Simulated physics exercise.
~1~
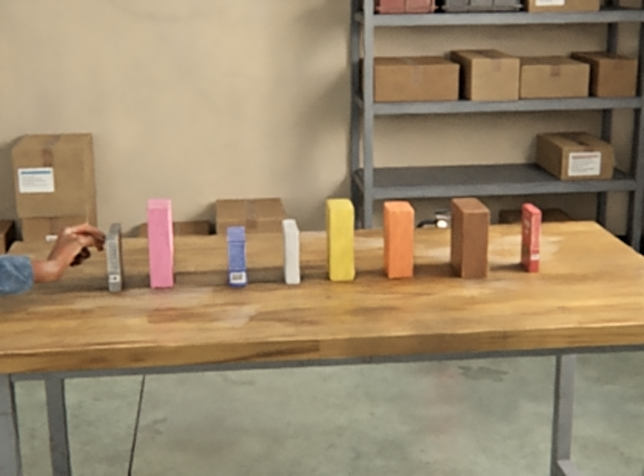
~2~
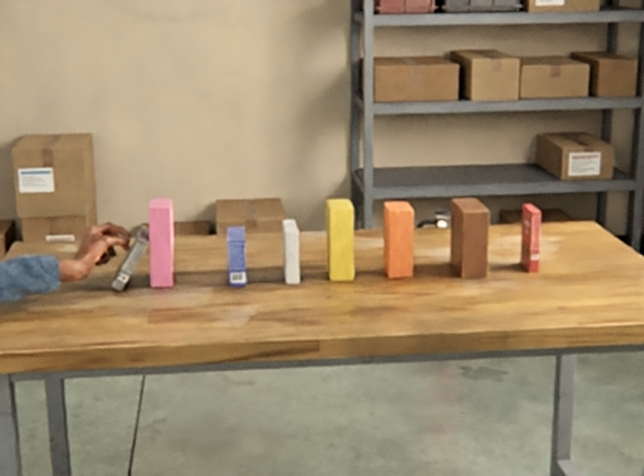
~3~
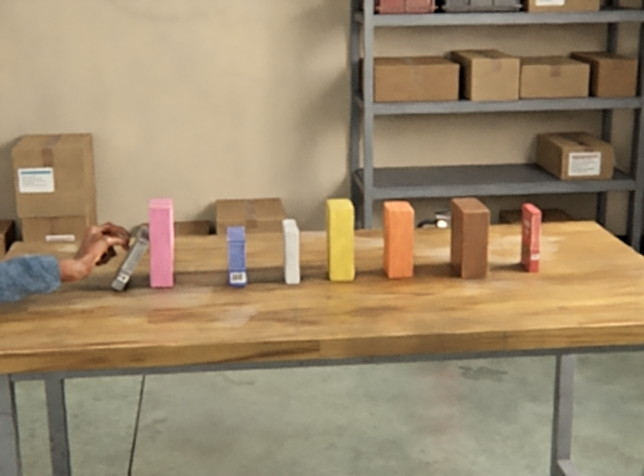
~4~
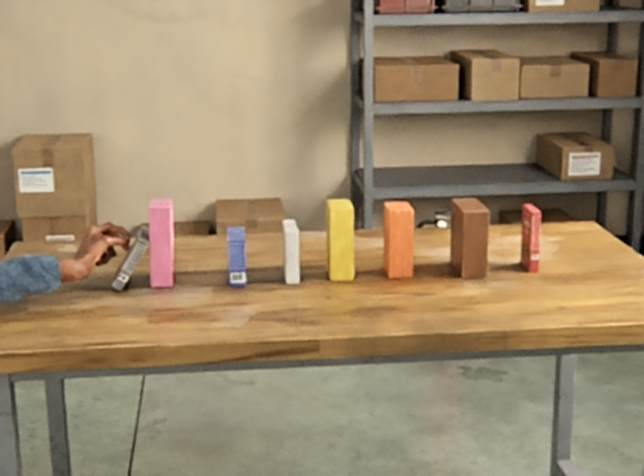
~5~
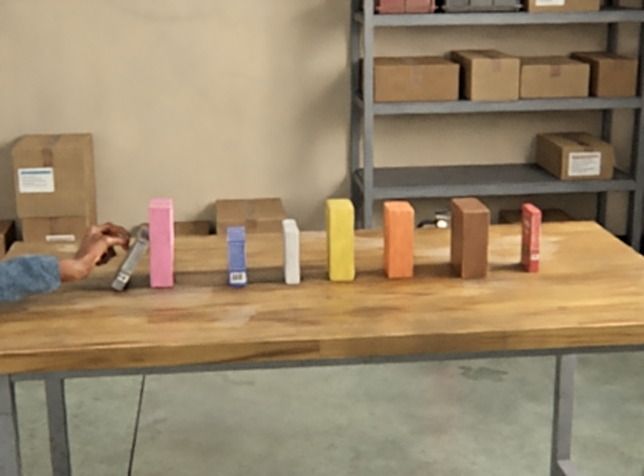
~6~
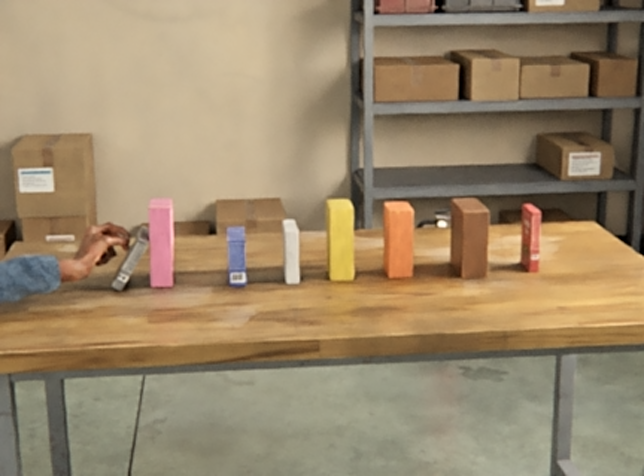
On a wooden workshop table, a hand tips a small grey packet rightward against a pink block, the whole row staying upright beyond.
